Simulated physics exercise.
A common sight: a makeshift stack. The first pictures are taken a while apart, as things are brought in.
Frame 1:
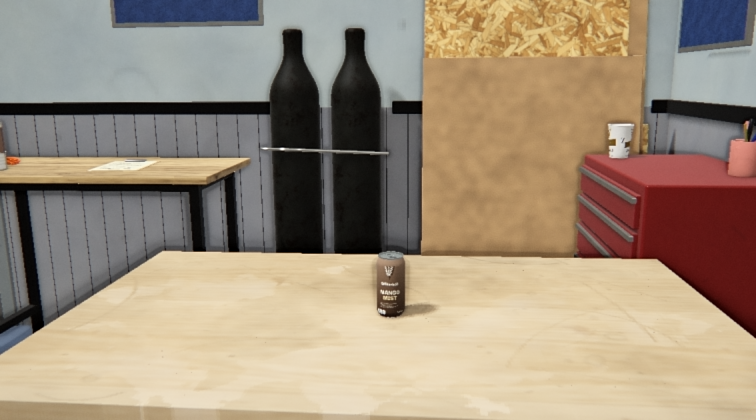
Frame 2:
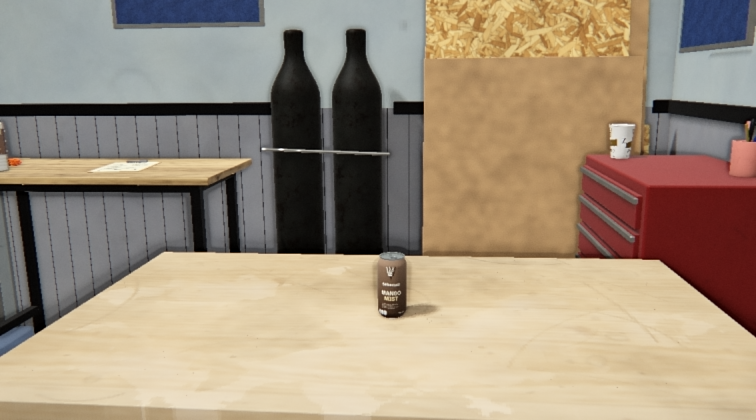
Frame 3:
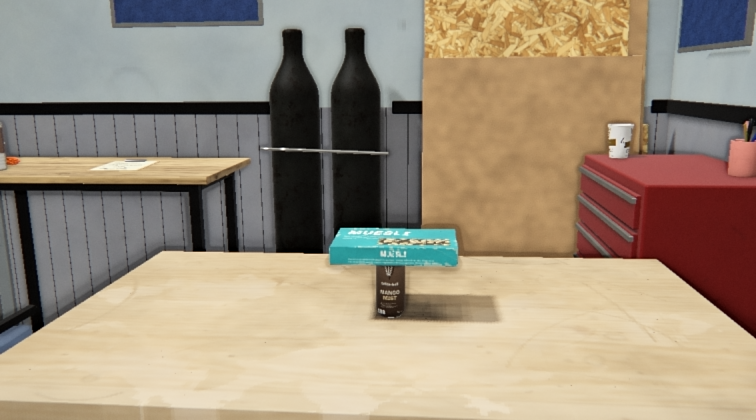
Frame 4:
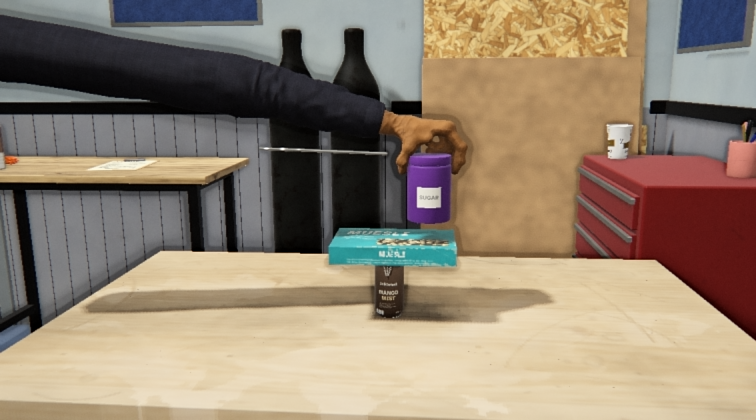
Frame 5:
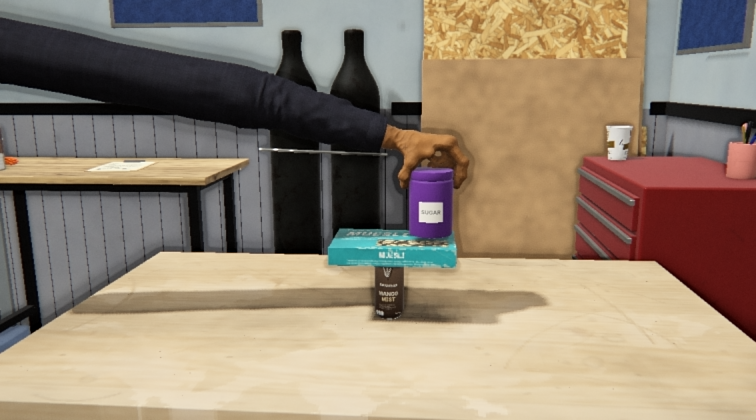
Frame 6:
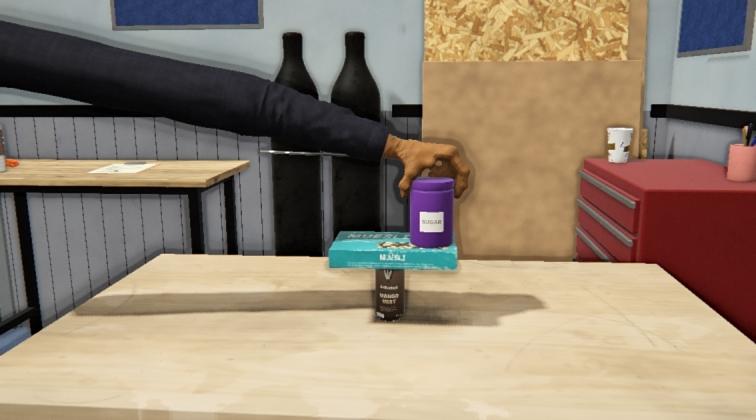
A hand lowering a purple jar onto the right side of a teal box balanced on a brown can, still gripping it.
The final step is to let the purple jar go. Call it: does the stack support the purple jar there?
No, it does not.
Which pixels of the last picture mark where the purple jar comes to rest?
The object finishes somewhere near (507, 306).
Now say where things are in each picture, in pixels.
In the first frame, the last thing is not in view yet; brown can (391, 285).
In the second frame, the last thing is not in view yet; brown can (392, 285).
In the third frame, the last thing is not in view yet; brown can (391, 285).
The fourth frame shows coming down; purple jar (429, 187); brown can (390, 285).
The fifth frame shows coming down; purple jar (431, 202); brown can (389, 286).
The sixth frame shows set down, still held; purple jar (432, 211); brown can (390, 288).
Then, 0.40 s past the last view, purple jar now fallen; turquoise packet rocked 59° from its first pose.
Then, 0.60 s past the last view, turquoise packet on its side.
Then, 1.10 s past the last view, turquoise packet now fallen.
Finally, fallen, purple jar and turquoise packet; brown can still in place. Final places as the last picture's camera would see them, purple jar near (507, 305). The stack loses its balance.
